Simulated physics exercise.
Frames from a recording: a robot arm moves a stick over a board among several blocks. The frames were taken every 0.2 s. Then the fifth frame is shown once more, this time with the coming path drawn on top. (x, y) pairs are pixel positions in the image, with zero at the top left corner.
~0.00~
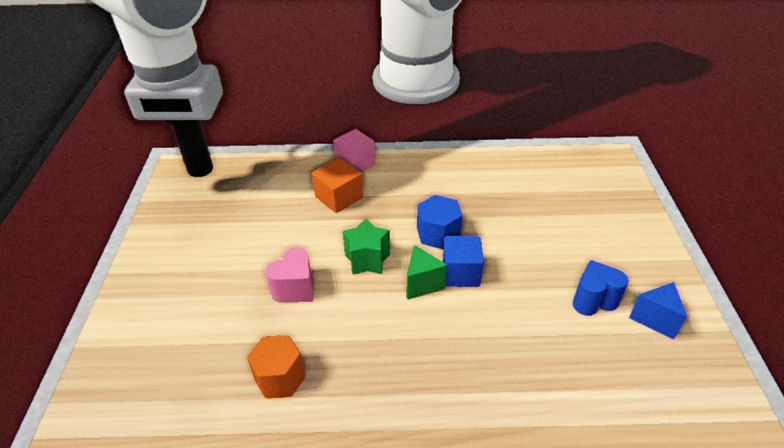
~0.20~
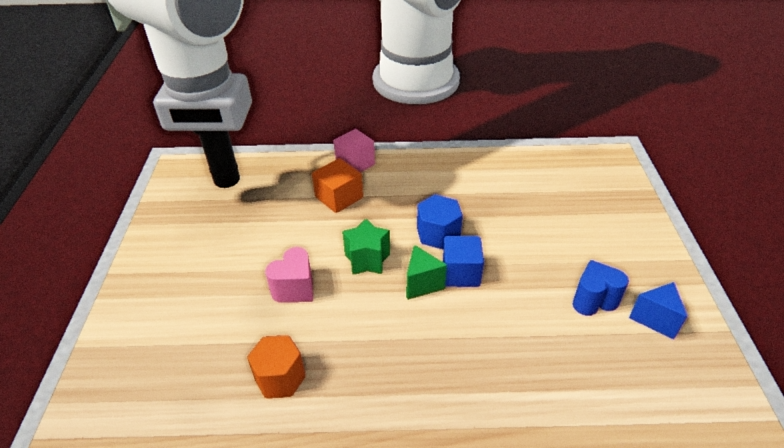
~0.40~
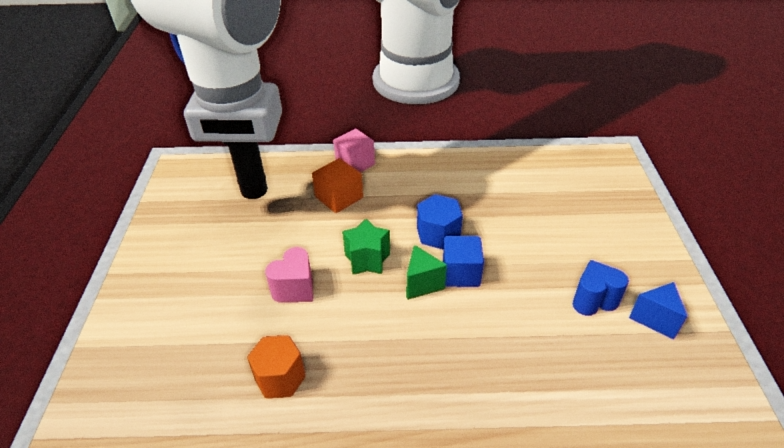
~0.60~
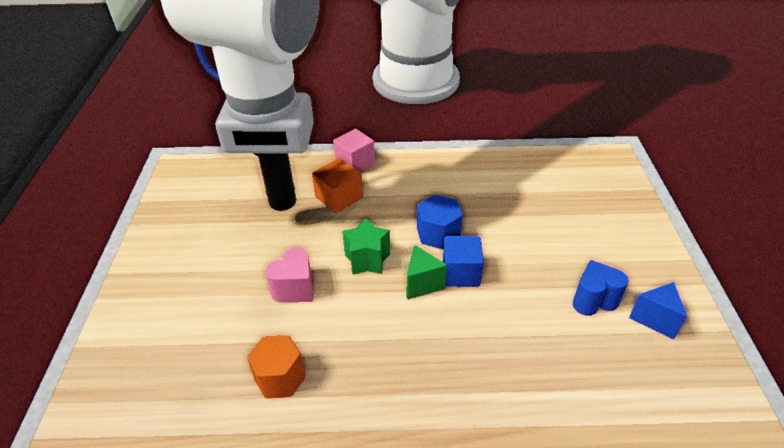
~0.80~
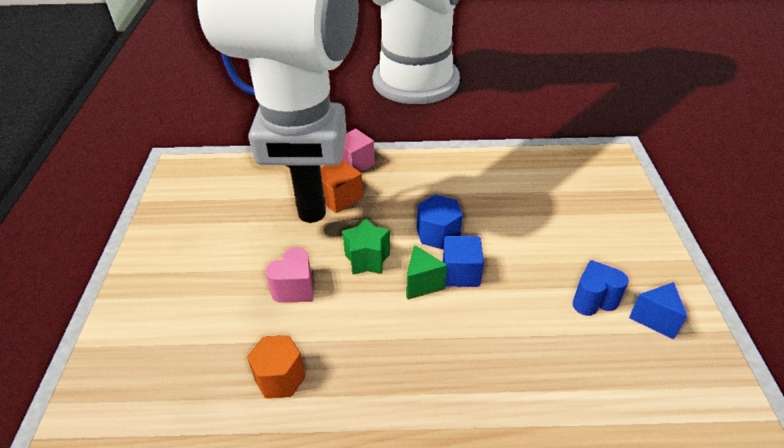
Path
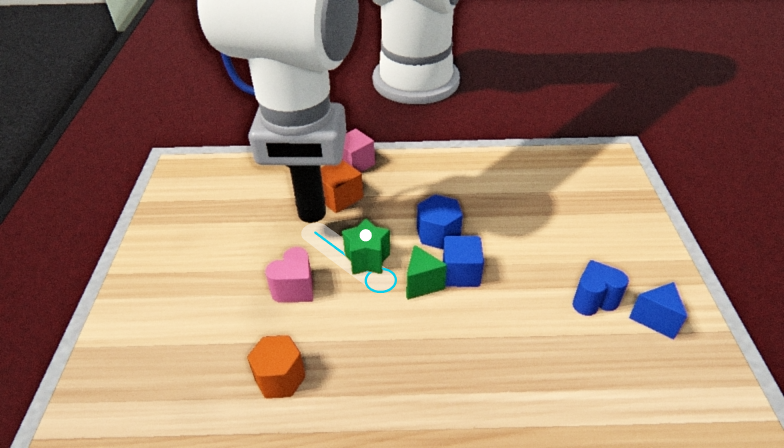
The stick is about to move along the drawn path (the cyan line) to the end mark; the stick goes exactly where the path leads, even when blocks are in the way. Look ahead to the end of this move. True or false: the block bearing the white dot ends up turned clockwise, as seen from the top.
That is false.
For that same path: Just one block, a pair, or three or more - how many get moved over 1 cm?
It shifts two blocks.
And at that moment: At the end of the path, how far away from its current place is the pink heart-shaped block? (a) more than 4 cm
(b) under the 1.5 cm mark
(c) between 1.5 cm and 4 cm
Option b.
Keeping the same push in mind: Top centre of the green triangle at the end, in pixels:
The middle of its top is at (446, 268).
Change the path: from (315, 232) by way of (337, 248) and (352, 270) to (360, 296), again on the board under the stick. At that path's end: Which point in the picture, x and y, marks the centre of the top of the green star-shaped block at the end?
Its top middle will sit at (387, 256).
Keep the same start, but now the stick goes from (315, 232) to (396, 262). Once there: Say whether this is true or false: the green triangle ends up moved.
That statement is accurate.
Drawn move, straight from (315, 232) to (381, 280); the dot is on the green star-shaped block.
What follows on the original path. One third of the way, stick (334, 230); nothing pushed yet.
Two thirds of the way, stick (357, 246); green star-shaped block (386, 247), turned 35° anticlockwise.
At the end, stick (380, 262); pink heart-shaped block still; orange square still; green star-shaped block (413, 257), turned 50° anticlockwise; green triangle (446, 268), turned 30° clockwise; blue square (470, 250), turned 20° anticlockwise.
